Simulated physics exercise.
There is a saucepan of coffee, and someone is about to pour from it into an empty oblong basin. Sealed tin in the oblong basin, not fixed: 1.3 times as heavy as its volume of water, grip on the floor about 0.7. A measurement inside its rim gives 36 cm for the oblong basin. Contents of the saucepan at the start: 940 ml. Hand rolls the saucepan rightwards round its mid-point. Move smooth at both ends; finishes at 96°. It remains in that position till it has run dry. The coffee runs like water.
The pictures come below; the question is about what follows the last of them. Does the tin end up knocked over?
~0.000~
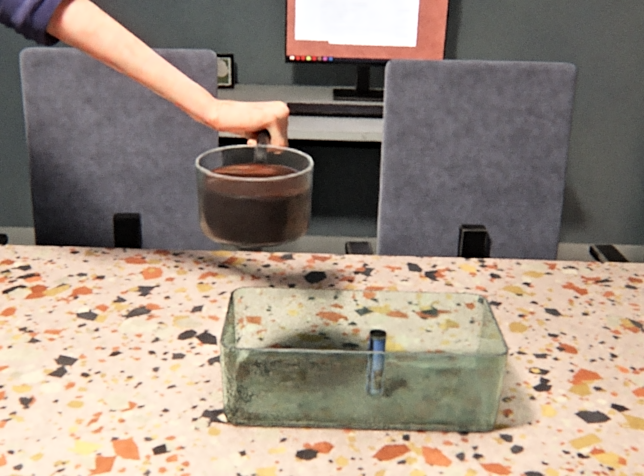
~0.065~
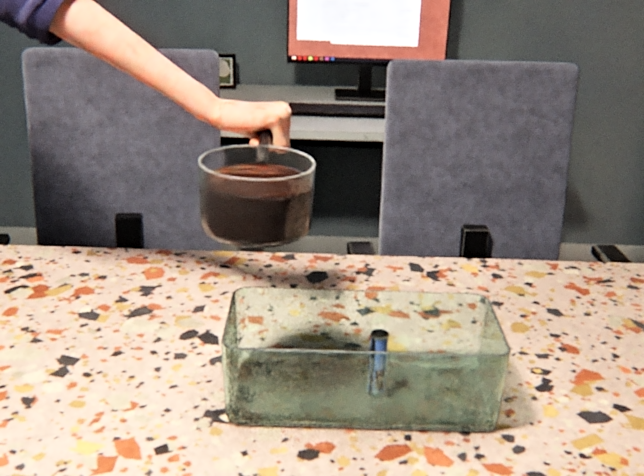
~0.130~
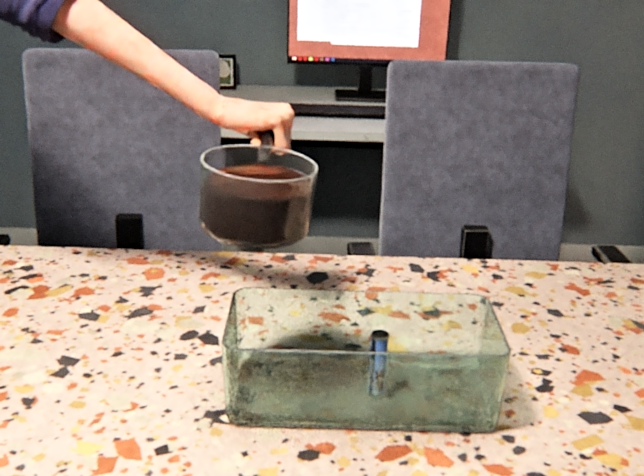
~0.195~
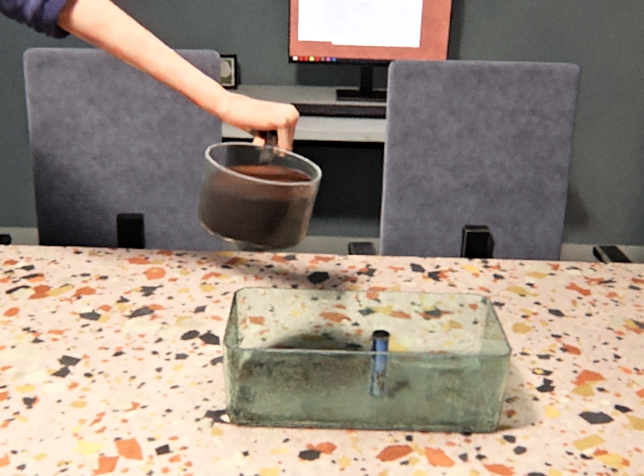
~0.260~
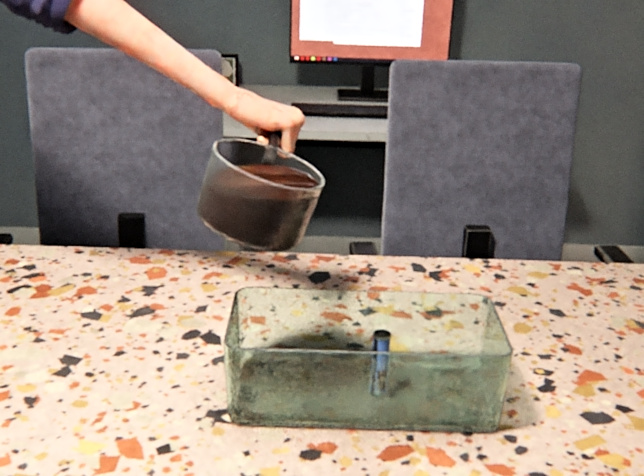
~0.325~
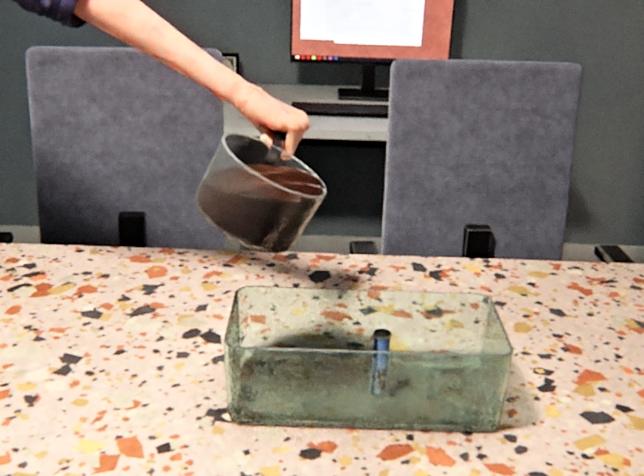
Yes.
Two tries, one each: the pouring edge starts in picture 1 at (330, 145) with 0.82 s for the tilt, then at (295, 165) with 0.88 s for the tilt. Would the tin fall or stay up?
Try 1: Tipped over; try 2: Tipped over.
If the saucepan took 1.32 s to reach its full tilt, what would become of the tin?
Result: Tin tipped over.
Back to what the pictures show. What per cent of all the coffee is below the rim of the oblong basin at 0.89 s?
Roughly 70 per cent.
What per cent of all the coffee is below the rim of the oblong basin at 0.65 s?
Roughly 12 percent.
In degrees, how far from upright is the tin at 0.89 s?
Roughly 15°.
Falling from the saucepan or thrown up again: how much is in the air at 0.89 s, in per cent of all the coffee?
About 14 percent.
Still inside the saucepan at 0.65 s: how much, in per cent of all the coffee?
Some 52 % of it is still there.
Then, 0.65 s in, the tilt is 78° and 53 per cent is still to pour; the tin stands where it began.
Then, 0.89 s in, the tilt is 96° and 16 per cent is still to pour; the tin leans 14°.
Then, 1.14 s in, the tilt is 96° and 4 per cent is still to pour; the tin lies on its side.
Then, 1.41 s in, the tilt is 96° and 1 per cent is still to pour; the tin lies on its side.
Finally, the tin lies on its side.
